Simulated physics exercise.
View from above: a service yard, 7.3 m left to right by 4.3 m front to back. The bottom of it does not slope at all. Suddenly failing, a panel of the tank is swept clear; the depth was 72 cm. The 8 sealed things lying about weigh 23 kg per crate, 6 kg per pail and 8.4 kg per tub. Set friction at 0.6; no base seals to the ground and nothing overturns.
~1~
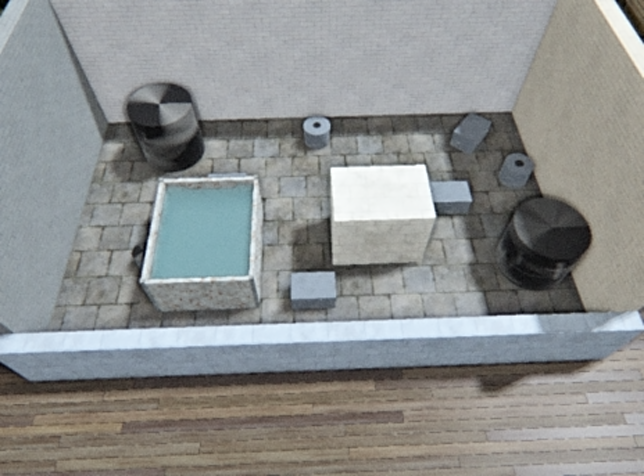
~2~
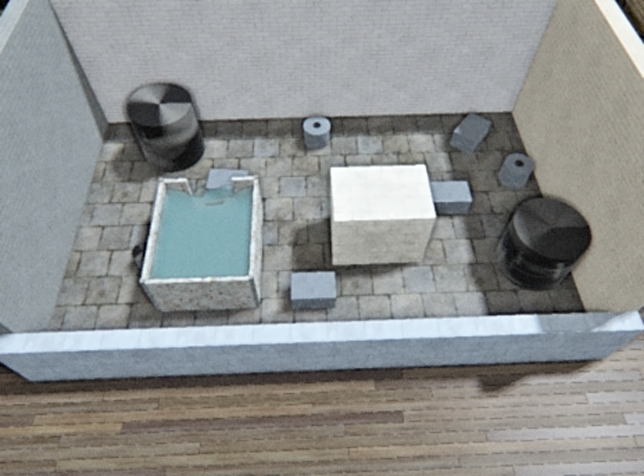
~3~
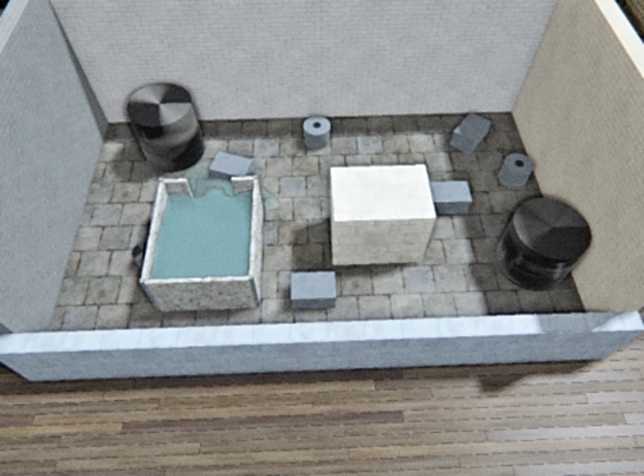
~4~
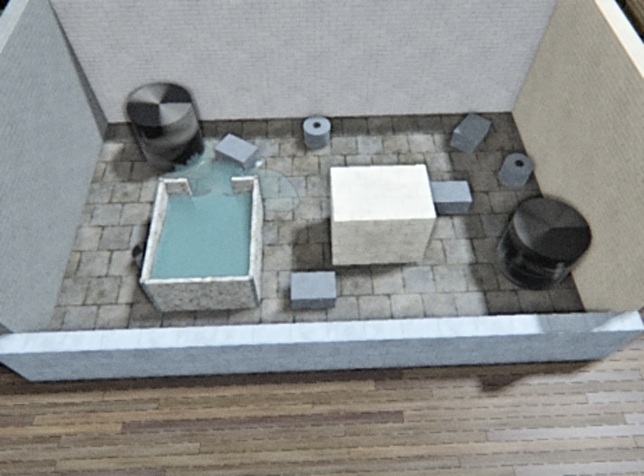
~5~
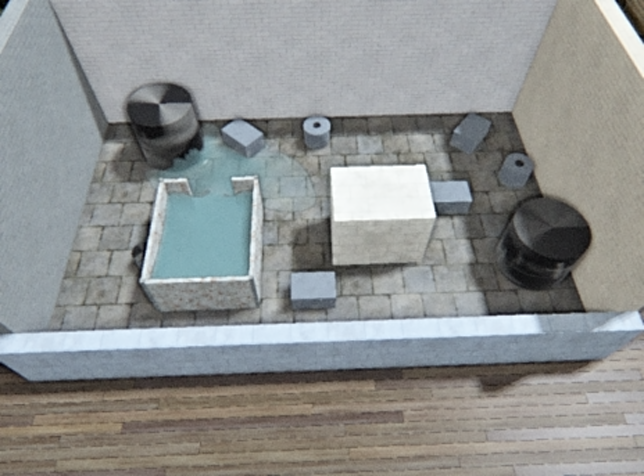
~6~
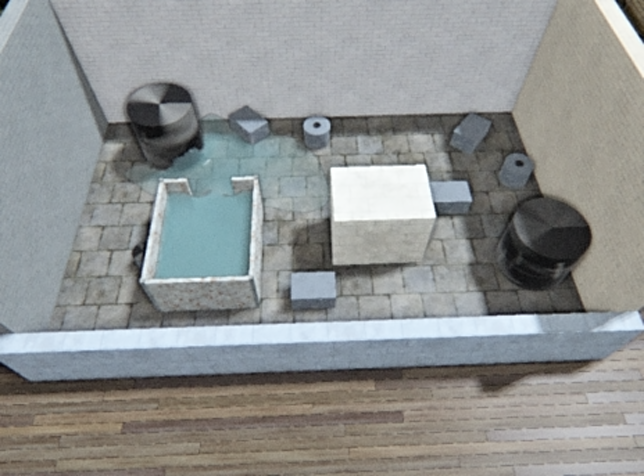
We see a walled, paved yard with a water-filled tank on the left; its back panel gives way, and water spreads across the paving behind it, carrying a grey block back toward the rear wall while the other objects stay put.
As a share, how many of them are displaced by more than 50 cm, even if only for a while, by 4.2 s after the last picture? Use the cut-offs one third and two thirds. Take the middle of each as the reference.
One to two thirds.
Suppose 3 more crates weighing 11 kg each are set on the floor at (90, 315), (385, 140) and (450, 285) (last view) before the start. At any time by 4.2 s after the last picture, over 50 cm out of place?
Going through them, I'd say falls short, exceeds it and finally falls short.
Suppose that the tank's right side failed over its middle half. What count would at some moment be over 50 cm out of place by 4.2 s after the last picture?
In that case the number is 0.
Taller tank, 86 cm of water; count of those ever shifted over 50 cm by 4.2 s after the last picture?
Count: 5.
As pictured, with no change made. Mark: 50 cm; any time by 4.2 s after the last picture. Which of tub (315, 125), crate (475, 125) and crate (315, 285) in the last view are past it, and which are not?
Result, in order: Overshooting / undershooting / undershooting.
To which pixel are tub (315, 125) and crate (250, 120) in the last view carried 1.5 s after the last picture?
Approx. (381, 126); approx. (328, 115).
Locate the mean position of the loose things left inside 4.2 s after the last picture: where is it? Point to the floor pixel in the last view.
Close to pixel (412, 213).
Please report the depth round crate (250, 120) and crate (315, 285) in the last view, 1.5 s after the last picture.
Close to 15 and 0 centimetres.
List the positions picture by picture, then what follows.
In the first picture, a crate at (226, 183) rests on the ground; a crate at (473, 127) rests on the ground; water covers 2.1 m2; 0 of 8 have shifted.
In the second picture, a crate at (227, 179), on the bottom, 9 cm from its start; a crate at (473, 127) rests on the ground; 2.4 m2 under water; 1 of 8 have shifted.
In the third picture, a crate at (231, 164), on the bottom, 40 cm from its start; a crate at (473, 127) rests on the ground; water covers 3.1 m2; 1 of 8 have shifted.
In the fourth picture, a crate at (236, 148) rests on the ground, 77 cm from its start; a crate at (473, 127), on the bottom; water covers 4.0 m2; 1 of 8 have shifted.
In the fifth picture, a crate at (242, 132), on the bottom, 115 cm from its start; a crate at (473, 127) rests on the ground; water covers 4.9 m2; 1 of 8 have shifted.
In the sixth picture, a crate at (248, 119) rests on the ground, 148 cm from its start; a crate at (473, 127) rests on the ground; water covers 6.0 m2; 1 of 8 have shifted.
Then, 0.4 s after the last picture 1 of 8 are over 50 cm from their spots; 0 afloat.
Then, 1.5 s after the last picture 2 of 8 are over 50 cm from their spots; 1 afloat.
Then, 2.8 s after the last picture 2 of 8 are over 50 cm from their spots; 0 afloat.
Then, 4.2 s after the last picture 3 of 8 are over 50 cm from their spots, and 3 have been at some point; 1 afloat.
